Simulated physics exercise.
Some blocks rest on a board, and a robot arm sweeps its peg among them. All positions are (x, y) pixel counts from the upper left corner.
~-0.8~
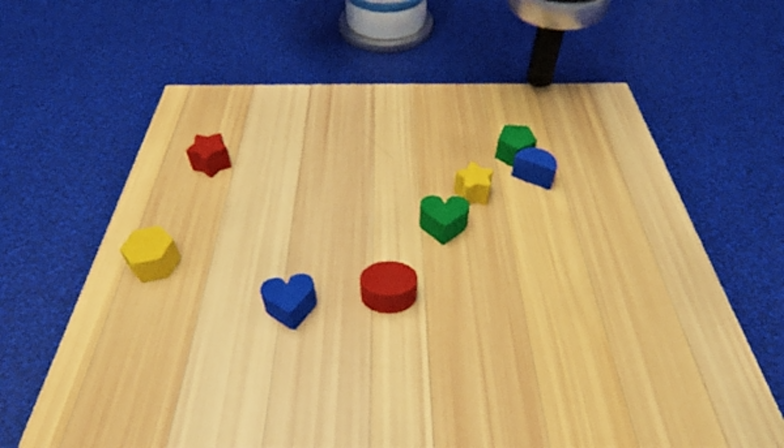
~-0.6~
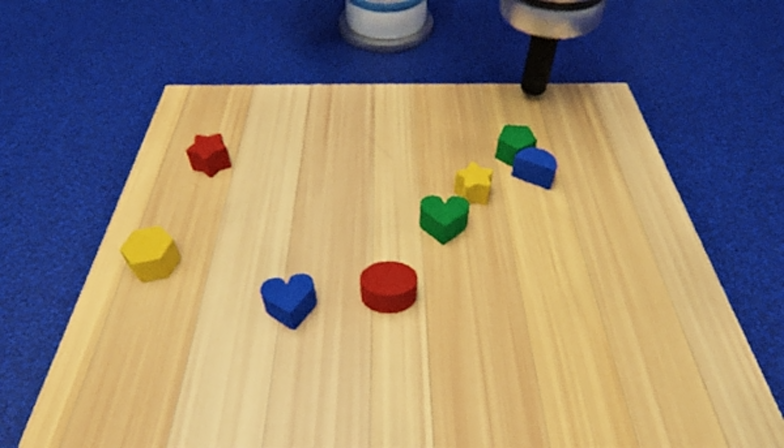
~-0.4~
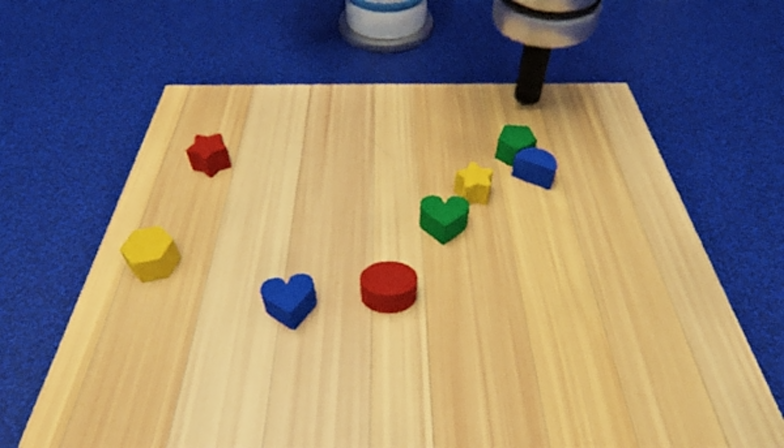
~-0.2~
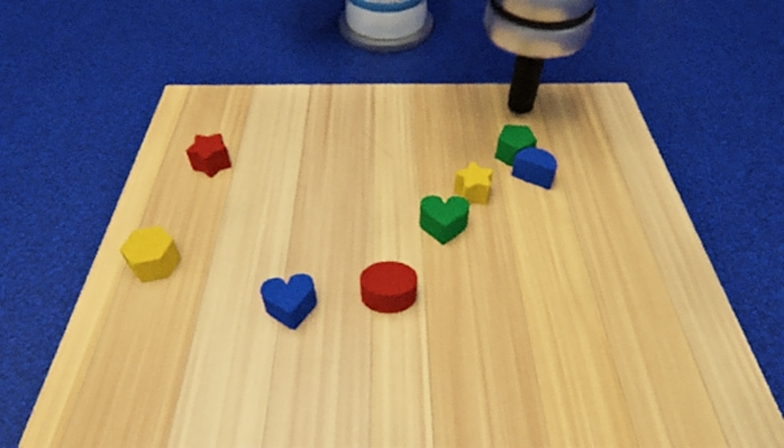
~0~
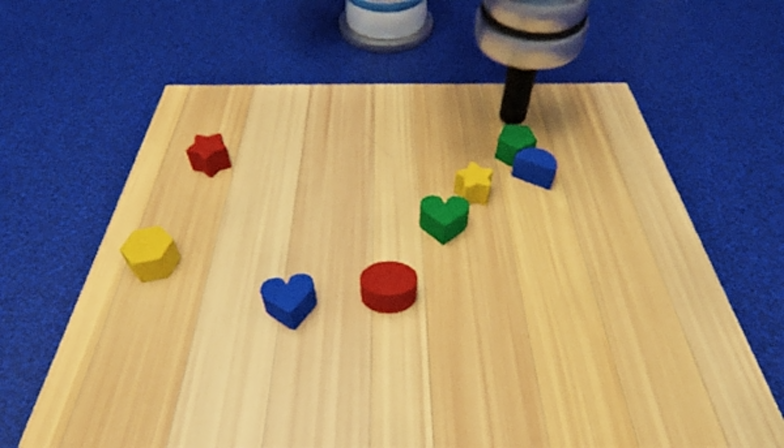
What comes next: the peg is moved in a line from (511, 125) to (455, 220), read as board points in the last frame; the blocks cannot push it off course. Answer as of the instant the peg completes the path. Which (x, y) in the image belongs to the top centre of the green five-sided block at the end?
It will end up at (514, 168).
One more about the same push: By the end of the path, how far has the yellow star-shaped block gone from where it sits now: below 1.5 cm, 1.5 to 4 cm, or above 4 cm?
It is going to finish beyond 4 cm from where it is now.
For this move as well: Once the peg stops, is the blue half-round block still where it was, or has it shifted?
Once the path ends, it is somewhere new.
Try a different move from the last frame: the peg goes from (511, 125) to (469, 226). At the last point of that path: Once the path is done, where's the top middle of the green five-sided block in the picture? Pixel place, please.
It is going to be at (520, 179).
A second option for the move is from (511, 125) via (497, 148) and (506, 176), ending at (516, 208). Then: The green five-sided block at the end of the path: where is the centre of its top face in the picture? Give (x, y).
The top centre is at (556, 196).
The first path, step by step. One third of the way, peg (495, 146); green five-sided block (514, 153), turned 30° anticlockwise; blue half-round block (546, 165), turned 35° anticlockwise.
Two thirds of the way, peg (476, 177); yellow star-shaped block (470, 184); green five-sided block (514, 168), turned 65° anticlockwise; blue half-round block (551, 168), turned 60° anticlockwise.
At the end, peg (456, 212); green heart (435, 230), turned 85° clockwise; yellow star-shaped block (467, 223), turned 45° anticlockwise; green five-sided block (514, 168), turned 65° anticlockwise; blue half-round block (551, 168), turned 60° anticlockwise.
